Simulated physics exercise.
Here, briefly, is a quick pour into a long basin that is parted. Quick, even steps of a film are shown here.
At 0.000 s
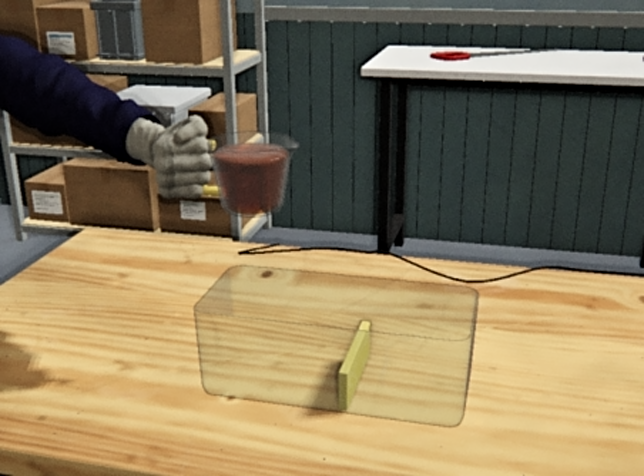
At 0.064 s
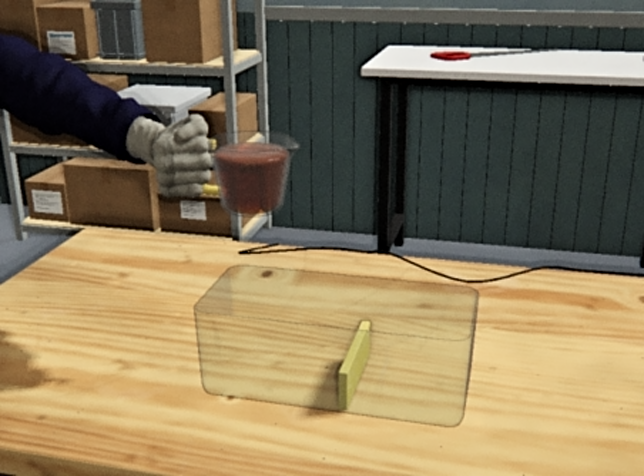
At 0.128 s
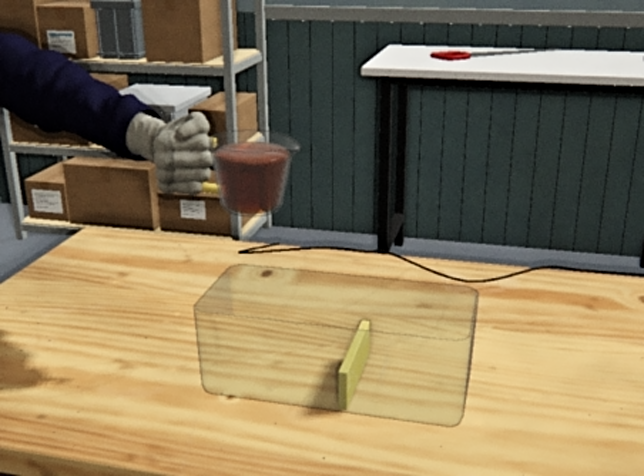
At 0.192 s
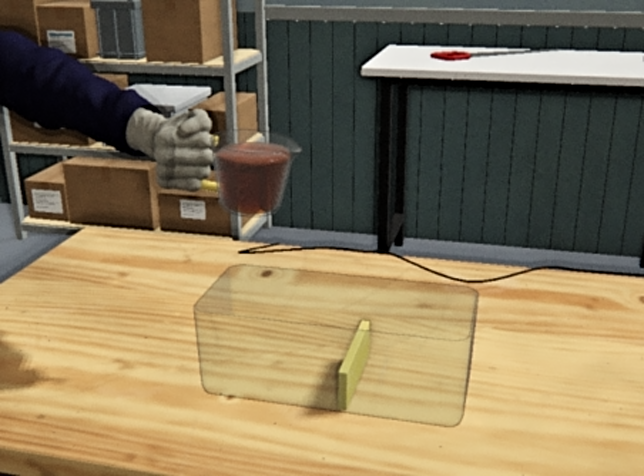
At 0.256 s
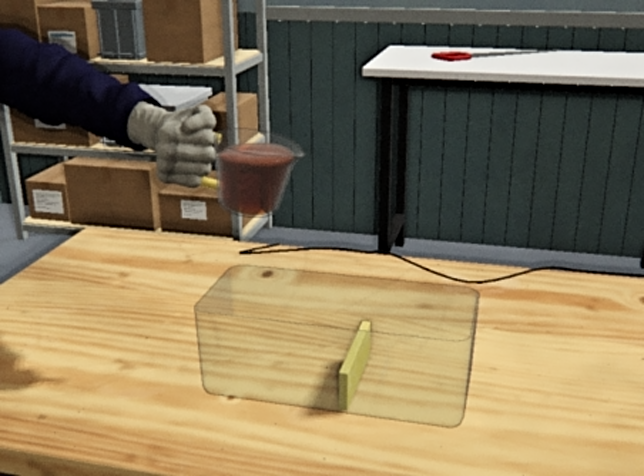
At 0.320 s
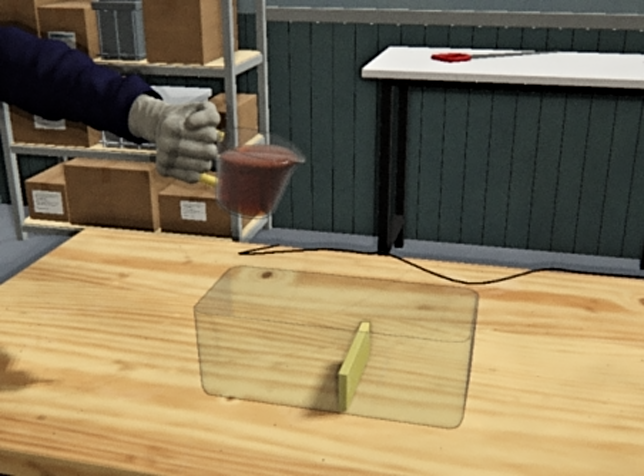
A gloved hand slowly tilting a clear cup of reddish-brown tea to the right above a divided transparent basin on a wooden table.
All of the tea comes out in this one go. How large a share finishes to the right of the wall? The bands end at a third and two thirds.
Midrange share.
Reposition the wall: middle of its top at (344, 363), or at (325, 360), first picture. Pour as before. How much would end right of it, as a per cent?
Try one about 75 %, try two about 85 %.
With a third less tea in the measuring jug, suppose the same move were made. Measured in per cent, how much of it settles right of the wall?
Best guess: Around 10 %.
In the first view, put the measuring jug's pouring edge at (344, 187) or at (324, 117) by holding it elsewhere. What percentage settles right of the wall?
The first start gives some 95 %, the second some 85 %.
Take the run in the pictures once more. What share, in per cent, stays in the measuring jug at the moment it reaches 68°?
Close to 60 parts in a hundred remain.
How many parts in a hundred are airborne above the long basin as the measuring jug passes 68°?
I'd say some 25 per cent.
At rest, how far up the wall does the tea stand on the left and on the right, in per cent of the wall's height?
Left side: Approx. 10 %; right side: Approx. 20 %.
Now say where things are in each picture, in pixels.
It leans 0°; its right rim is at (298, 146); the tea meets the walls at (217, 149) and (289, 153); the long basin's rim runs from (213, 288) to (475, 315); the wall's top is at (355, 347), in the first frame.
It leans 1°; its right rim is at (299, 146); the tea meets the walls at (217, 148) and (289, 153), in the second frame.
It leans 3°; its right rim is at (300, 147); the tea meets the walls at (218, 148) and (290, 154), in the third frame.
It leans 6°; its right rim is at (302, 150); the tea meets the walls at (219, 148) and (292, 154), in the fourth frame.
It leans 10°; its right rim is at (304, 155); the tea meets the walls at (222, 149) and (296, 155), in the fifth frame.
It leans 15°; its right rim is at (306, 161); the tea meets the walls at (224, 151) and (301, 157), in the sixth frame.
A moment on, the measuring jug is tipped part way and 61 per cent is still to pour, 5 is left of the wall and 9 right of it.
Next, the measuring jug is tipped right over and 9 per cent is still to pour, 35 is left of the wall and 43 right of it.
Then the measuring jug is tipped right over and 0 per cent is still to pour, 55 is left of the wall and 44 right of it.
Later the measuring jug is tipped right over and 0 per cent is still to pour, 55 is left of the wall and 44 right of it.
In the end 55 per cent lies left of the wall, 44 right of it and 1 outside.
